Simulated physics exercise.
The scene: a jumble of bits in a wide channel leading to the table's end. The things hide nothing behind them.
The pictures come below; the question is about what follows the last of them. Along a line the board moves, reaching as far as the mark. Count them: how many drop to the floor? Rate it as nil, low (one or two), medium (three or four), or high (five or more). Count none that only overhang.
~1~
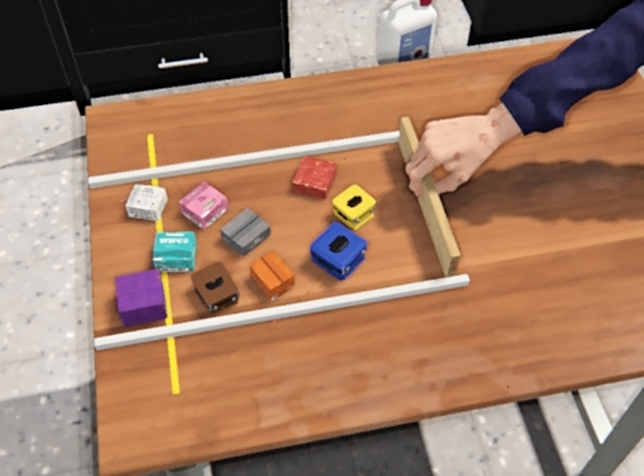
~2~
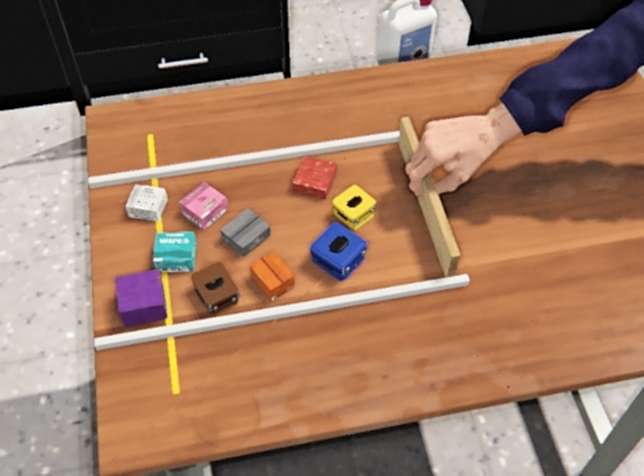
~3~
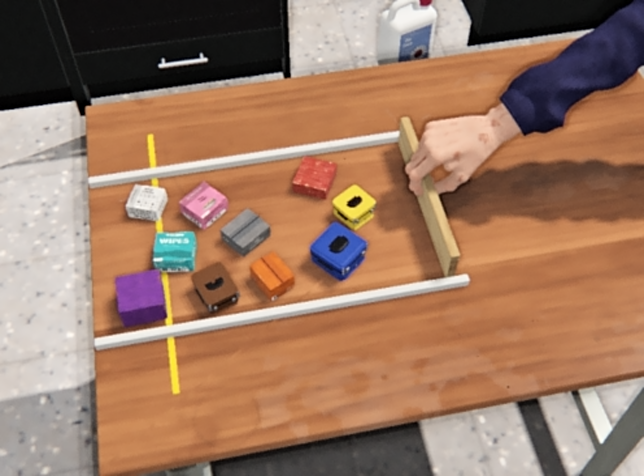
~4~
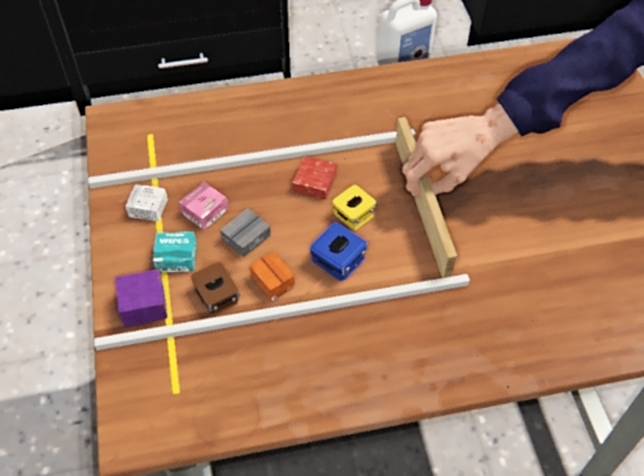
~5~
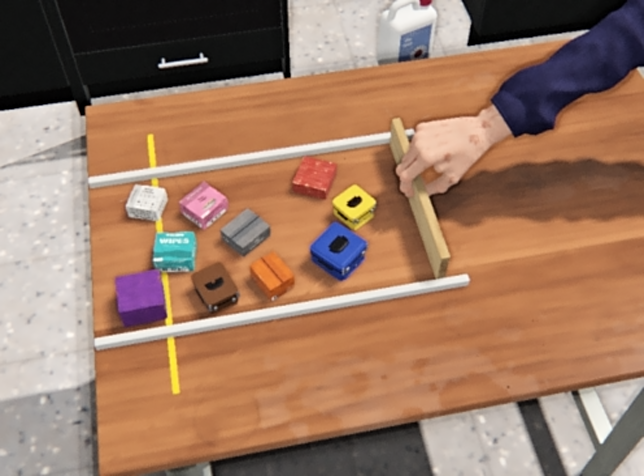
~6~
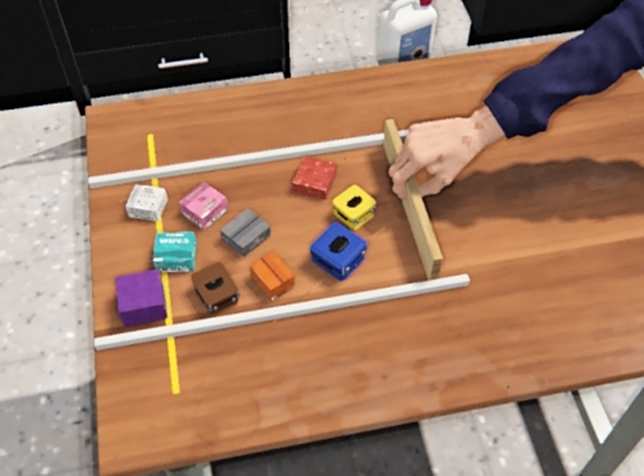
Medium, three or four.
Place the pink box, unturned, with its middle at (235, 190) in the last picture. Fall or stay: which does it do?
From that start, the object then is safe.
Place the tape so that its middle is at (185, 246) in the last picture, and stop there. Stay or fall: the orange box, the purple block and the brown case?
Orange box stays put, purple block goes off, brown case stays put.
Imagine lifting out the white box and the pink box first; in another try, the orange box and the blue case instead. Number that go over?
First 3, second 1.
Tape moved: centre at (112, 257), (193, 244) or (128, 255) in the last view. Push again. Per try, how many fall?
You'd get 7, then 1, then 6.
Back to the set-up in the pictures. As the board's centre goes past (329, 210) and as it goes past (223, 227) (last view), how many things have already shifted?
The count reaches 3 first and 10 second.
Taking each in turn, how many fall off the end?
The exact number is 4.
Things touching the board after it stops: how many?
Well, it touches 3.
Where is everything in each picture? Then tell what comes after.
The first picture shows purple block (142, 298); white box (147, 203); turquoise box (175, 252); board (427, 194); tape (162, 249).
The second picture shows white box (147, 203); board (427, 194).
The third picture shows turquoise box (175, 252); brown case (216, 289).
The fourth picture shows purple block (142, 298); red block (315, 178).
The fifth picture shows white box (147, 203); pink box (204, 206).
The sixth picture shows purple block (142, 298); white box (147, 203); turquoise box (175, 252); board (411, 197); tape (162, 249).
A little later, none off yet; purple block at rest near (142, 298); white box at rest near (147, 203); turquoise box at rest near (175, 252).
When it is over, the number that fall off is three or four; down, brown case, turquoise box, white box and purple block.
